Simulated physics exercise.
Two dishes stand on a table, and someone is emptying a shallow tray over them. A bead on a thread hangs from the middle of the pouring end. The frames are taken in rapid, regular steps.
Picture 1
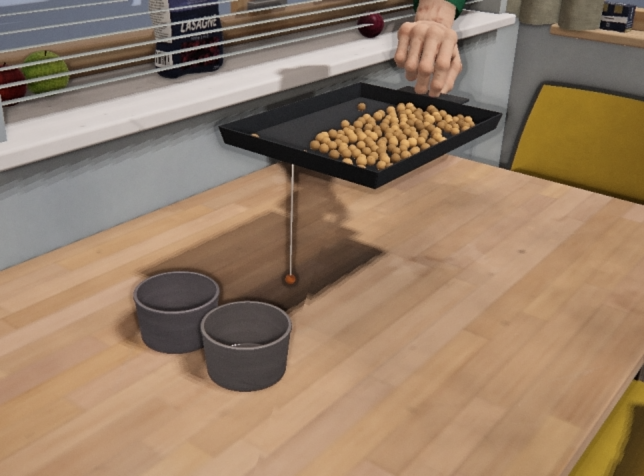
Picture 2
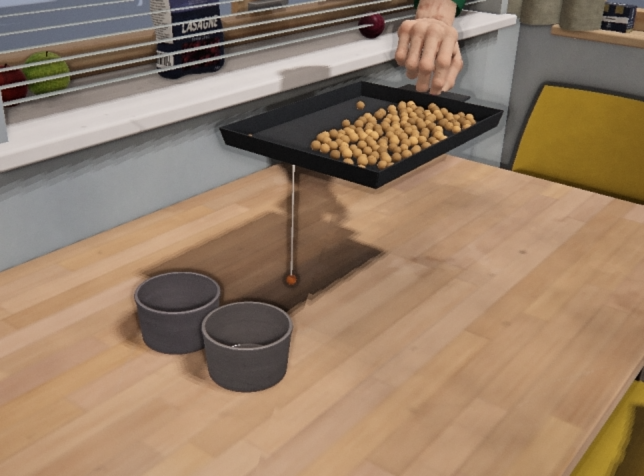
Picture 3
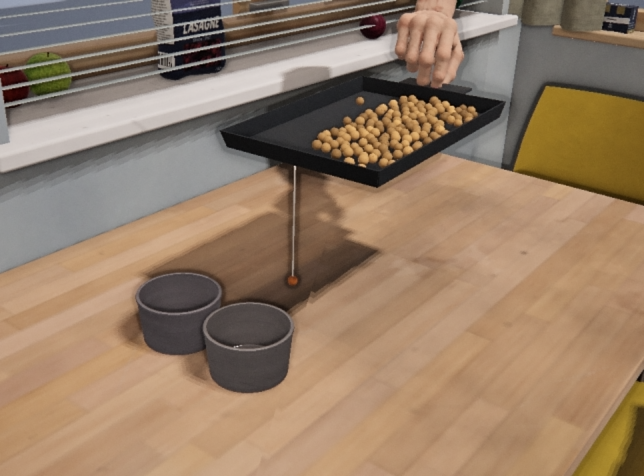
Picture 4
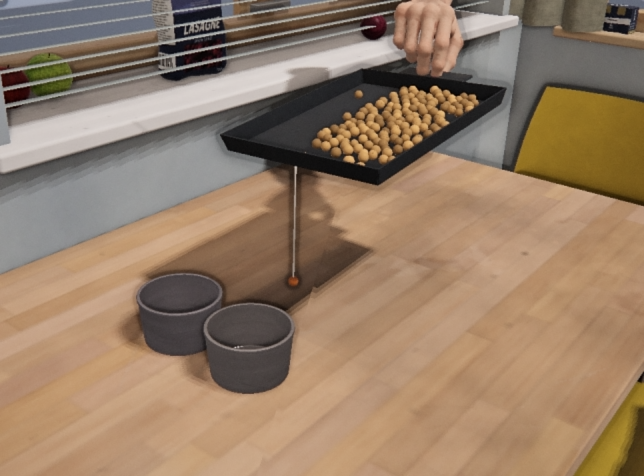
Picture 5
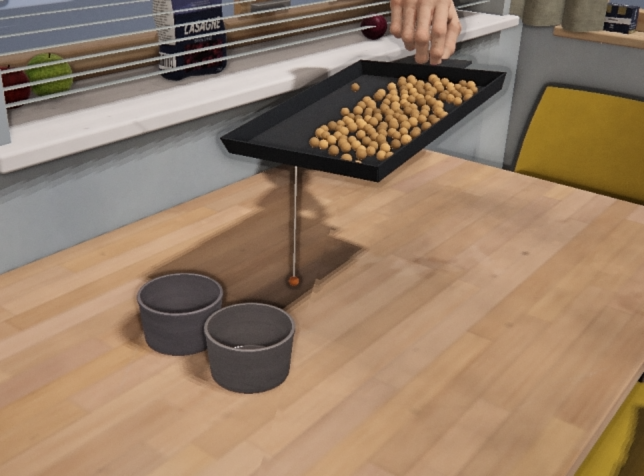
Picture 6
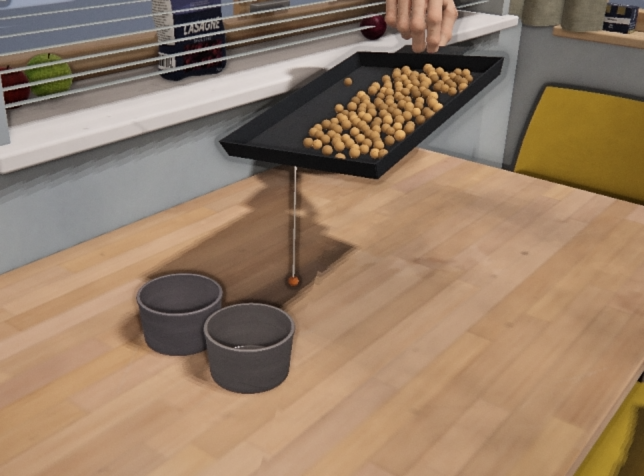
A hand held a dark tray of round wooden beads above two grey dishes on a table, then slowly tilted it down toward the left corner, and the beads began to shift across it.
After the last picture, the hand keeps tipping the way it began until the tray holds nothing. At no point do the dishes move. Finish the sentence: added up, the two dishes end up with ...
... under half of it.
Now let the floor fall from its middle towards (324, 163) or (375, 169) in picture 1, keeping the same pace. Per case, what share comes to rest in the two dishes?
Respectively 30 % and 0 %.
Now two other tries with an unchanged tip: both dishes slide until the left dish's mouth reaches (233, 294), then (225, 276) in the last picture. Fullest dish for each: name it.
Trial one goes to the one to the left, trial two to the one to the left.
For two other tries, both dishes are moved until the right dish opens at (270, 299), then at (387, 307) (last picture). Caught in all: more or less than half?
The first place gets the greater share, the second a lesser share.
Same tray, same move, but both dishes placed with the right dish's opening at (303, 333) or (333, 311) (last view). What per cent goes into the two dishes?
Around 20 and then 20 per cent.
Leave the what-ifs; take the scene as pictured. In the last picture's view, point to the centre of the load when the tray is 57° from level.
In the last view, the load is centred close to (253, 150).
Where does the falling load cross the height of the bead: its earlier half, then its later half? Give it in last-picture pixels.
Close to (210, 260), then close to (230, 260).
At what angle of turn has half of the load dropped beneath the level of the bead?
Roughly 85°.
Shortly afterwards, tray tipped steeply; the bulk on the tray; a little in the left dish; a little outside both; a little in the air.
Next, tray tipped right over; a little on the tray; a little in the left dish; near two thirds outside both; a little in the air.
Some moments later, tray tipped past a quarter turn; a little in the left dish; all but a few outside both.
In the end, tray tipped past a quarter turn; none at all in the right dish; a little in the left dish; all but a few outside both.
